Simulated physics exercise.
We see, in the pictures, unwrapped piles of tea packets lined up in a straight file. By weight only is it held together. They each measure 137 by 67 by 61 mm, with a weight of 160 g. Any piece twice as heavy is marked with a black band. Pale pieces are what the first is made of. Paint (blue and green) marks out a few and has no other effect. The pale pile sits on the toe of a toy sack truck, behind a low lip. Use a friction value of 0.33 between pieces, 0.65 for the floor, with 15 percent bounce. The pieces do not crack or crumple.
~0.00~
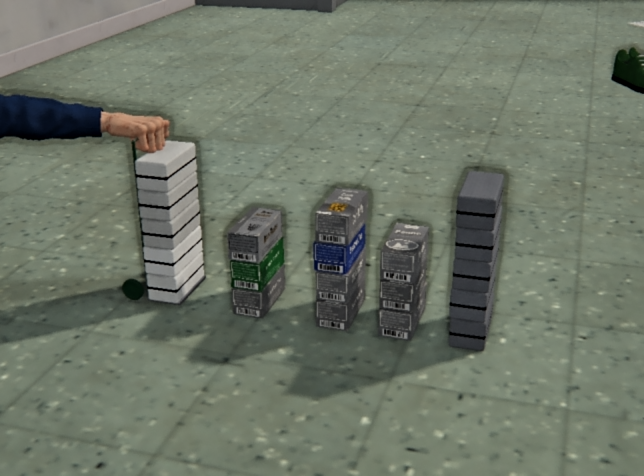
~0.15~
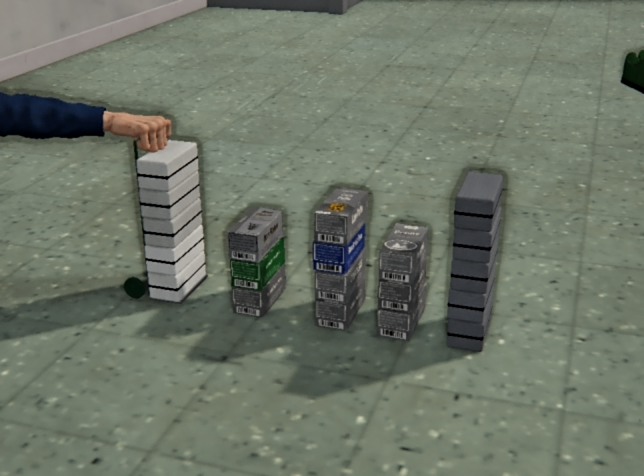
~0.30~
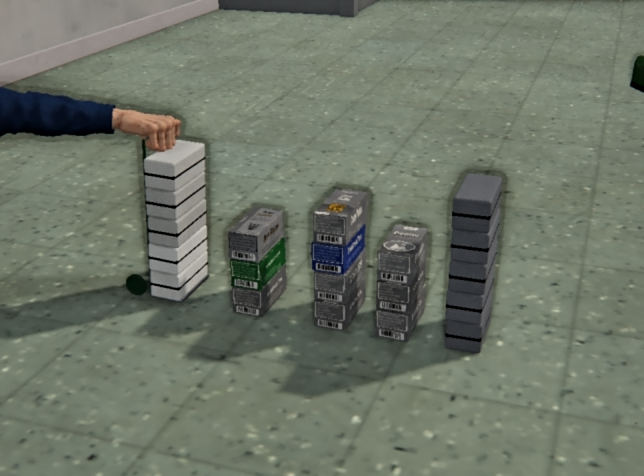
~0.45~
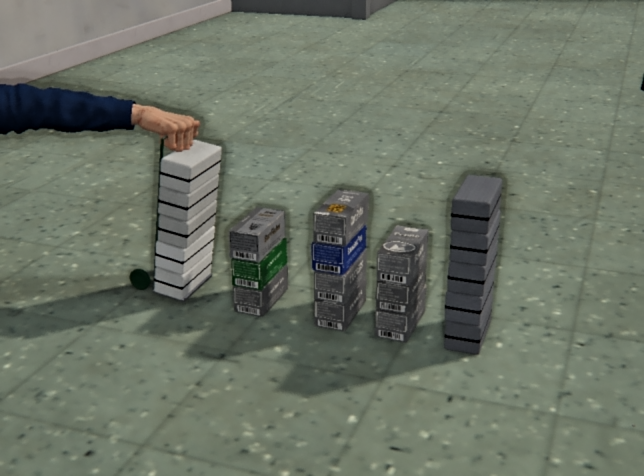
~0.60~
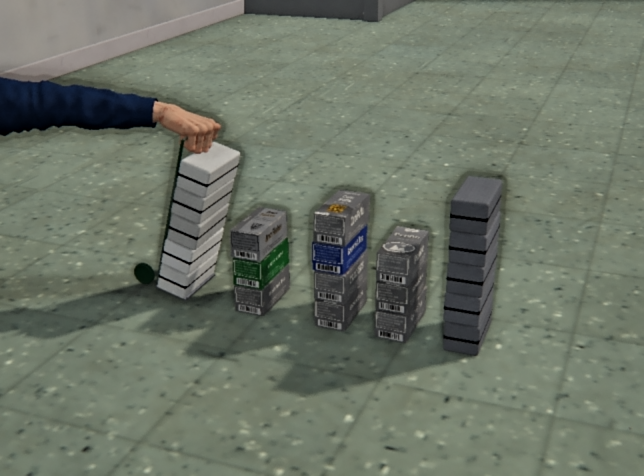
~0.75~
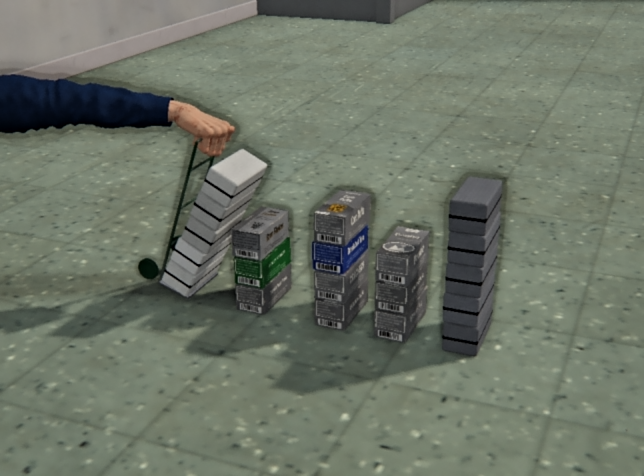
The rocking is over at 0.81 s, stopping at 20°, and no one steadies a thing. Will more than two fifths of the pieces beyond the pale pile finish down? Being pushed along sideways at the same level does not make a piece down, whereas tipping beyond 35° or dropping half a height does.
No, fewer than two fifths do.
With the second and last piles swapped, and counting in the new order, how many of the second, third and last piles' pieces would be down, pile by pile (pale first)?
Down per pile: Second 5, third 4, last 3.
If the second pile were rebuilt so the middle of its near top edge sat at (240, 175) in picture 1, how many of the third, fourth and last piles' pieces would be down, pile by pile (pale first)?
Pile by pile that makes third 2, fourth 2, last 5.
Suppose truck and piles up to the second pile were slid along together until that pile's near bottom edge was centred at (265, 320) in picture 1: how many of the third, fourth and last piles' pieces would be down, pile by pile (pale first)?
Third 3, fourth 3, last 5.
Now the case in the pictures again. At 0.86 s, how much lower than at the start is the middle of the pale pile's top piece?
I'd put it at close to 6 cm below where it started.
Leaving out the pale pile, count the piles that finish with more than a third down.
Count: 1.
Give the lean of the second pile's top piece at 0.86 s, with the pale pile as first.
That piece is at some 0°.
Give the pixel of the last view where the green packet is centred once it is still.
In the last picture it sits at roughly (314, 289).
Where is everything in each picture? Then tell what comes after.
In the first frame (we follow the side turned to the camera; the camera moves round a little), truck frame 0° forward; blue packet (330, 259); green packet (245, 276); no other piece has moved.
Truck frame 0° forward; blue packet (329, 259), in the second frame.
Truck frame 3° forward; blue packet (327, 259), in the third frame.
Truck frame 9° forward, top of the pale pile leaning 9°; blue packet (327, 259); no other piece has moved, in the fourth frame.
Truck frame (178, 170) 15° forward, top of the pale pile leaning 16°; blue packet (327, 259); no other piece has moved, in the fifth frame.
Truck frame (189, 171) 20° forward, top of the pale pile leaning 26°; blue packet (327, 259); green packet (248, 273); no other piece has moved, in the sixth frame.
Around 0.86 s, 5 of the pale pile down; none of the 15 other packets down, 1 disturbed.
Around 1.04 s, 5 of the pale pile down; none of the 15 other packets down, 5 disturbed; green packet tipped 30°; blue packet displaced 9 mm.
Around 1.26 s, 5 of the pale pile down; 3 of the 15 other packets down; green packet tipped 47°, 45 mm lower; blue packet tipped 22°.
Finally (1.9 s), 5 of the pale pile down; 3 of the 15 other packets down; green packet tipped 50°, 46 mm lower; blue packet tipped 30°. That is 20 per cent. Seen by the last camera, middles, green packet near (314, 289), blue packet near (393, 262).
